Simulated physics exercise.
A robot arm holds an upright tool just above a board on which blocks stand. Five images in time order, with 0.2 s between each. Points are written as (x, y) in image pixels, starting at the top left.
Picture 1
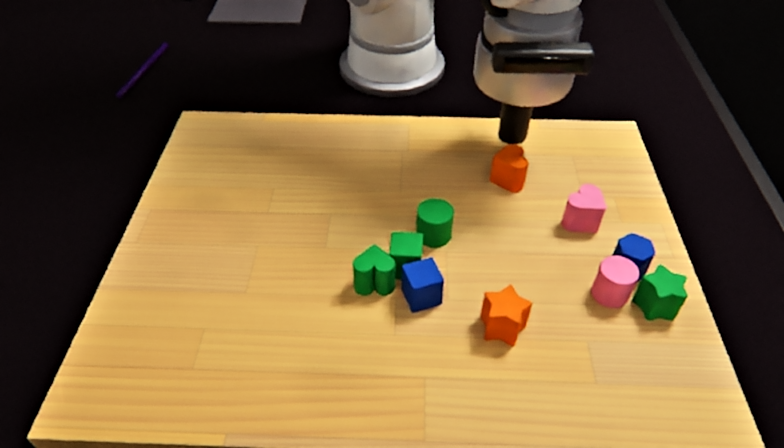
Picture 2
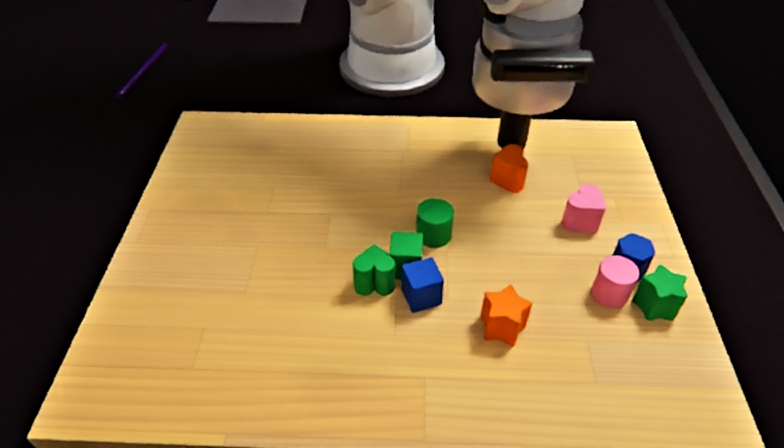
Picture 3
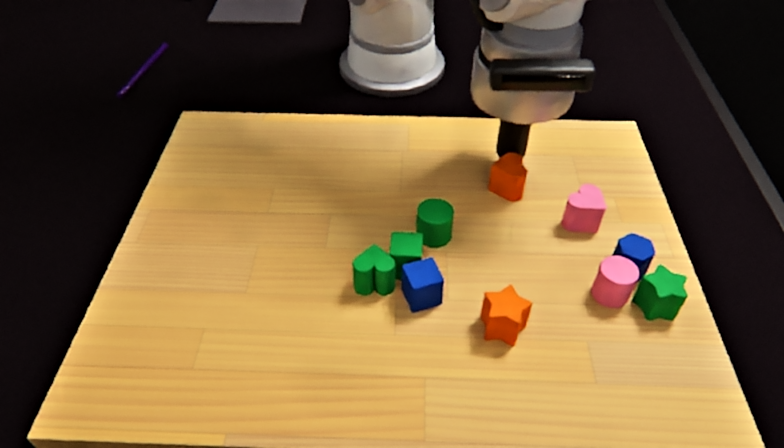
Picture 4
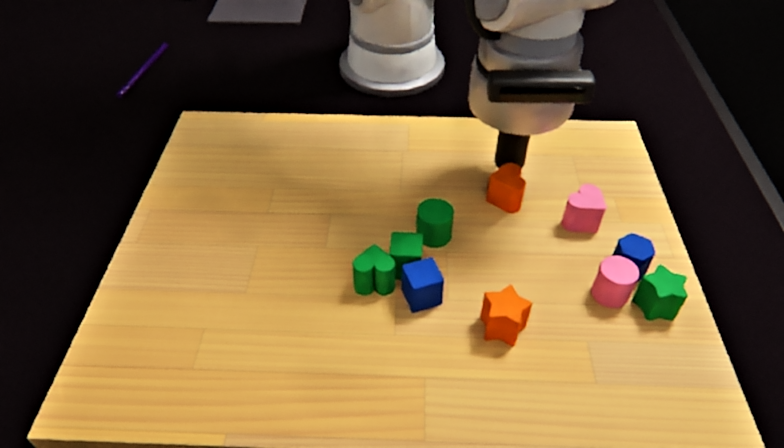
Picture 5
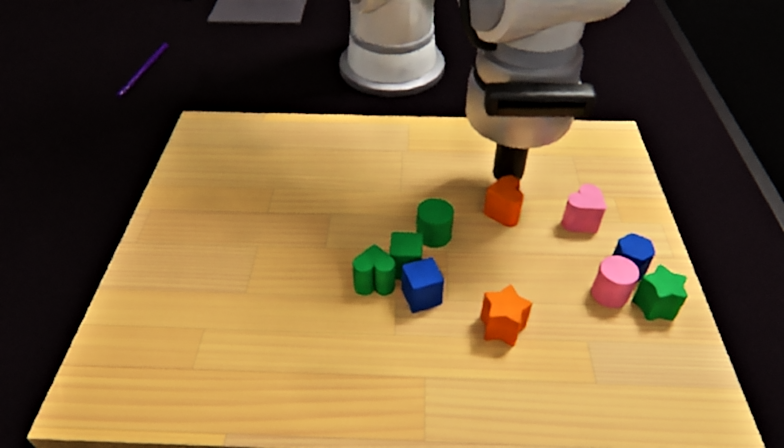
A robot arm's dark upright tool moves toward the near side of a wooden board, pushing an orange heart block a short way toward the viewer, while the green, blue, pink and orange star-shaped blocks around it stay still.
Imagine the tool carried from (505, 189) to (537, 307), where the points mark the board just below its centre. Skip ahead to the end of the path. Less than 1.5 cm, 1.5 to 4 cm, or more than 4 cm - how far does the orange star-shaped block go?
Answer: Less than 1.5 cm.
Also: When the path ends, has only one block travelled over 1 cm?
Final answer: Yes.
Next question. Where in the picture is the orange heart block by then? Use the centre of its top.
By then it is at (496, 240).
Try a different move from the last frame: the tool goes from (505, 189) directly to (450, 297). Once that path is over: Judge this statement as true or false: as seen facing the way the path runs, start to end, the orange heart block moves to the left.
The statement is correct.
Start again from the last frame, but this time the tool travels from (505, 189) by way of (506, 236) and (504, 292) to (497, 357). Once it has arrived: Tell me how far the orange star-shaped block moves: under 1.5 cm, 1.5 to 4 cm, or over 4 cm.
That block covers upwards of 4 cm.
On the path given first. One third of the way, tool (517, 210); orange heart block (501, 220), turned 45° clockwise.
Two thirds of the way, tool (528, 250); orange heart block (496, 239).
At the end, tool (541, 294); orange star-shaped block unmoved; orange heart block (496, 240), turned 130° clockwise.
